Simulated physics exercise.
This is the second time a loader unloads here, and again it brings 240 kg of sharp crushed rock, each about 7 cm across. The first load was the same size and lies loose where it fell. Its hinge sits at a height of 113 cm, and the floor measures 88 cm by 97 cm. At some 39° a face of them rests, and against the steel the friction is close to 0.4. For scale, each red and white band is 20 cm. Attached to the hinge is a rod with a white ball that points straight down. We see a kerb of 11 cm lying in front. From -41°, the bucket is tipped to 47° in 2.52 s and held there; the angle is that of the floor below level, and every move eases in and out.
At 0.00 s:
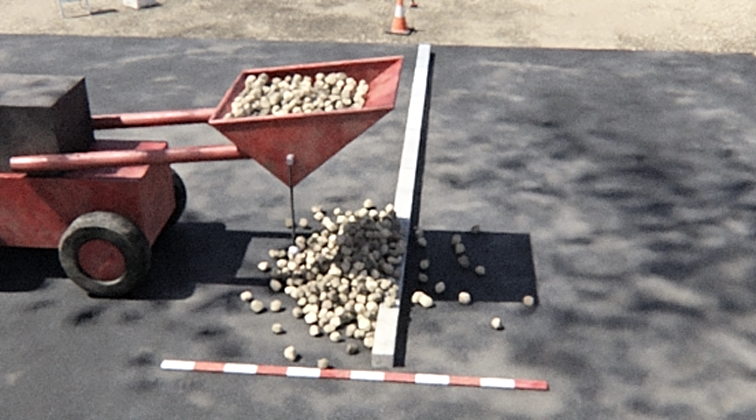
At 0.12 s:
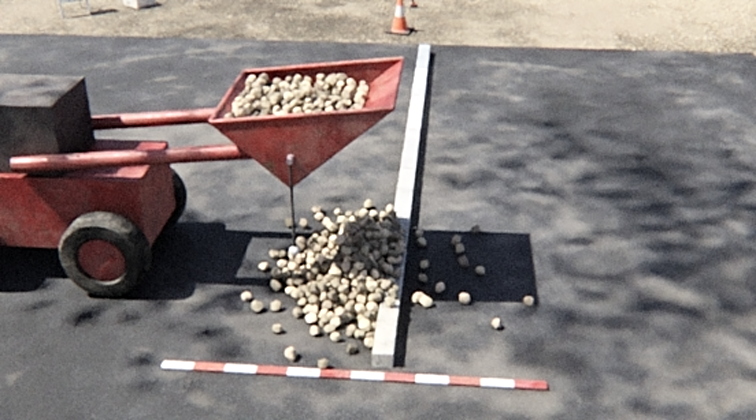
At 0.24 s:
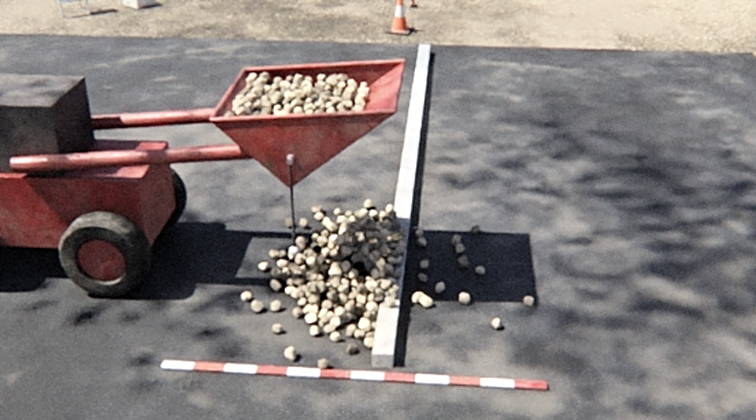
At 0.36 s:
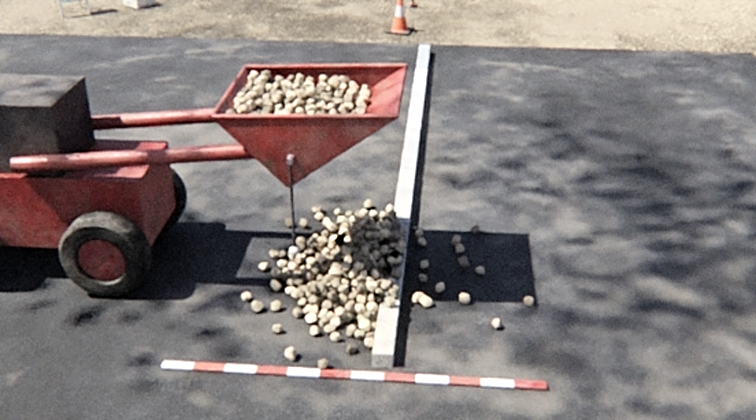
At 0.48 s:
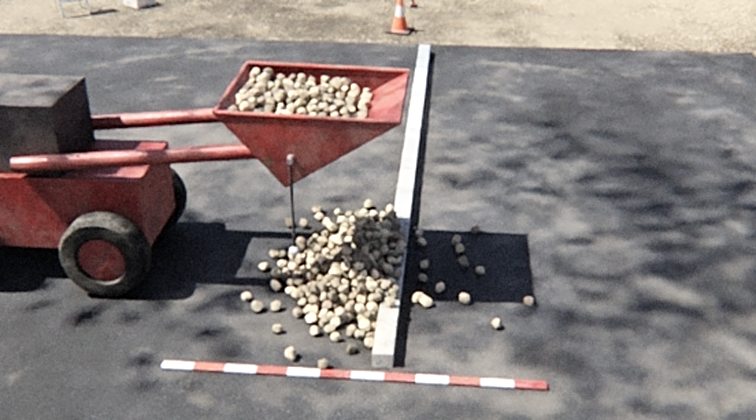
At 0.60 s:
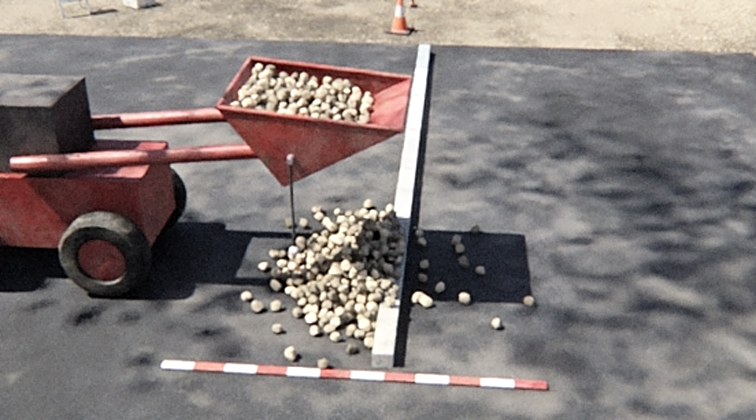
At the start, a red loader on the left holds a bucket of pale stones above a loose heap piled against a long, pale kerb. The bucket then slowly tilts a little, its right edge dipping, while its stones barely shift and the loader and heap below stay still.
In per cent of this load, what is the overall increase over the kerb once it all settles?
75 out of 100, about.
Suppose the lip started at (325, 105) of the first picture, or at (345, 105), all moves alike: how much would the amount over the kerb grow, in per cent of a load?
First place: Roughly 10 %; second place: Roughly 20 %.
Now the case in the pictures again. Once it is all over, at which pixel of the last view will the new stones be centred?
I'd put their centre close to (427, 263).
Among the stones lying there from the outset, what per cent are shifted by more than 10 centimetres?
About 0 %.
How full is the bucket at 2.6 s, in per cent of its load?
Held: Around 5 % of the load.
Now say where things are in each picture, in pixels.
In the first frame, the bucket is at -41°, its lip at (393, 108); the top of the load is at (325, 84). The earlier load is highest near (351, 248), 27 cm above ground level, 97 % on this side of the kerb, 3 % over the kerb.
In the second frame, the bucket is at -40°, its lip at (394, 109); the top of the load is at (317, 85); the stones move at 0.0 m/s on average.
In the third frame, the bucket is at -39°, its lip at (395, 112); the top of the load is at (299, 87); the stones move at 0.1 m/s on average.
The fourth frame shows lip at (398, 116), floor tilted -36°, highest stones at (267, 82); the stones move at 0.1 m/s on average.
In the fifth frame, the bucket is at -33°, its lip at (400, 123); the top of the load is at (259, 80); the stones move at 0.1 m/s on average.
In the sixth frame, the bucket is at -28°, its lip at (403, 131); the top of the load is at (262, 77); the stones move at 0.1 m/s on average.
After 1.9 s the floor is at 33°; in per cent of one load, 99 in the bucket, 97 on this side of the kerb, 4 over the kerb; the foremost stones are at (478, 270).
After 2.6 s the floor is at 47°; in per cent of one load, 3 in the bucket, 132 on this side of the kerb, 65 over the kerb; the foremost stones are at (521, 275).
After 3.0 s the floor is at 47°; in per cent of one load, 0 in the bucket, 123 on this side of the kerb, 77 over the kerb; the foremost stones are at (551, 267).
After 5.5 s the floor is at 47°; in per cent of one load, 0 in the bucket, 122 on this side of the kerb, 78 over the kerb; the foremost stones are at (554, 267). Net gain over the kerb, 75.
